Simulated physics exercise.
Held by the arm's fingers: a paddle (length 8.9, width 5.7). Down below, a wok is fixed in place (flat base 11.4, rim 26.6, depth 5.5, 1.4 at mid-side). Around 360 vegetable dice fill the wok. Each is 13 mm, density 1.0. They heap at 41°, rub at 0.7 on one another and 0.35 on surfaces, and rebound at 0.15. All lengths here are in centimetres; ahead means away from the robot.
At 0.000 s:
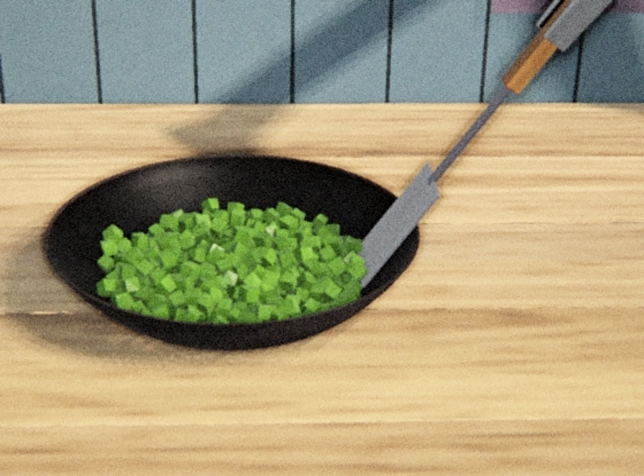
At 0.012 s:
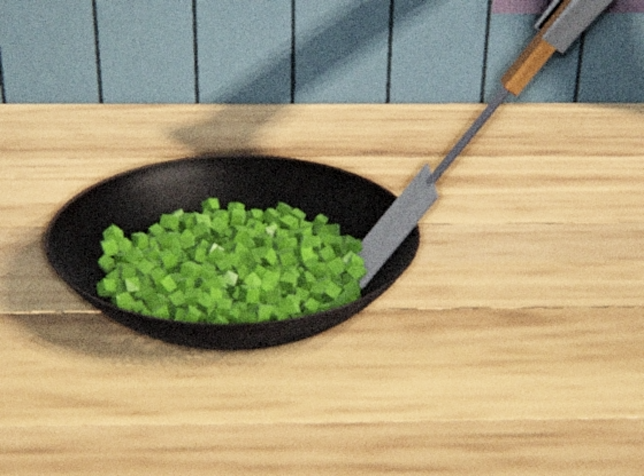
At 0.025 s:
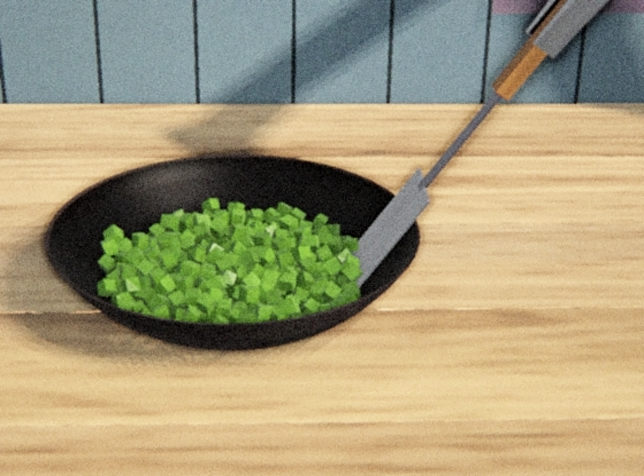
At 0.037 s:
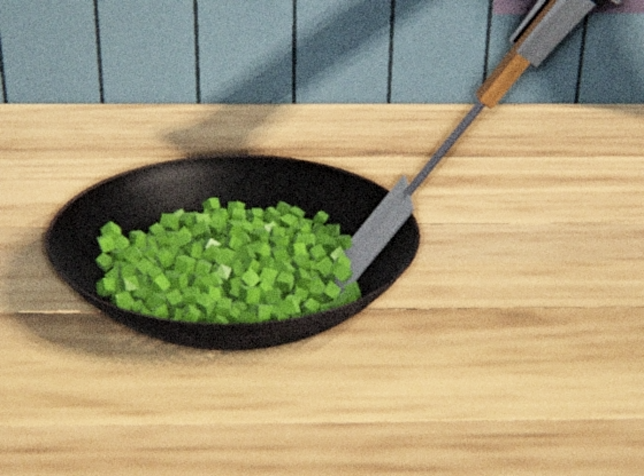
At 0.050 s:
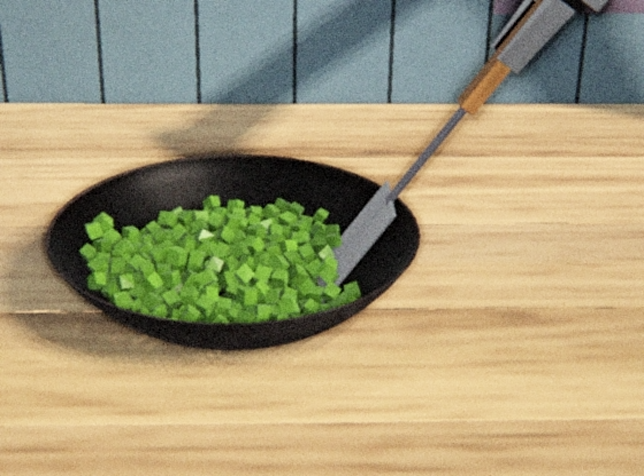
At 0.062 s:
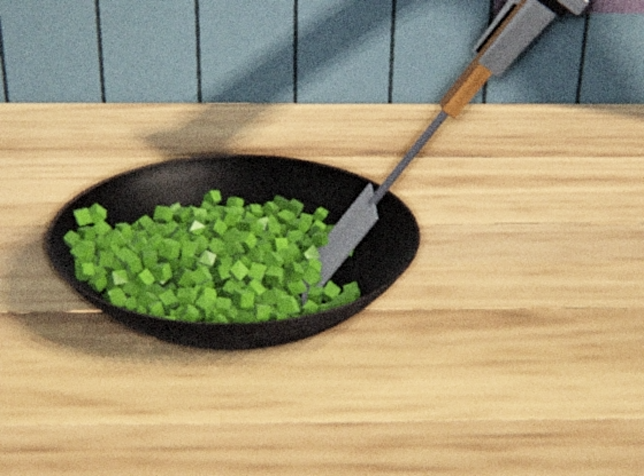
A robotic arm reaches in from the upper right, holding a grey spatula with a wooden handle section, above a pale wooden counter seen from a fixed, raised viewpoint before blue-grey panelling. A black wok at left centre holds a heap of bright green vegetable dice. The spatula stays almost still at first, then slides left through the wok, pushing the dice toward the left side.
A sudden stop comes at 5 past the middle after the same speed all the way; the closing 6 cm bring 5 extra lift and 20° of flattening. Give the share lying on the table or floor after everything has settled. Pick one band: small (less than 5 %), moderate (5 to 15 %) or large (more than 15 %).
Moderate.
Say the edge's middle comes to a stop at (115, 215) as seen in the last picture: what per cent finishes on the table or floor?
I'd put it near 30 per cent.
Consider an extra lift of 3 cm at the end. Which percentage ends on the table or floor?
10 %.
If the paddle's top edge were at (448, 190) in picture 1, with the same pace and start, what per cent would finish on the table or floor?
Some 10 per cent.
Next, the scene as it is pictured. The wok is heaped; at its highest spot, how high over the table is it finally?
It reaches about 7.0 cm.
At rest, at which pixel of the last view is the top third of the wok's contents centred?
Roughly (118, 245).
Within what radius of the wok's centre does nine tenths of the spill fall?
Around 30 centimetres from the centre.
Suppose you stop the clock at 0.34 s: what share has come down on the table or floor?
About 8 per cent.
By 0.09 s, sloping 55°, highest piece 8 above the table; 364 in the wok, 1 on the blade or in flight.
By 0.12 s, sloping 47°, highest piece 9 above the table; 358 in the wok, 7 on the blade or in flight.
By 0.34 s, sloping 35°, highest piece 7 above the table; 327 in the wok, 31 on the table or floor, 7 on the blade or in flight.
By 1.39 s, sloping 35°, highest piece 7 above the table; 327 in the wok, 38 on the table or floor.
Final count, 327 in the wok, 38 on the table or floor. That is 10 % on the table or floor.
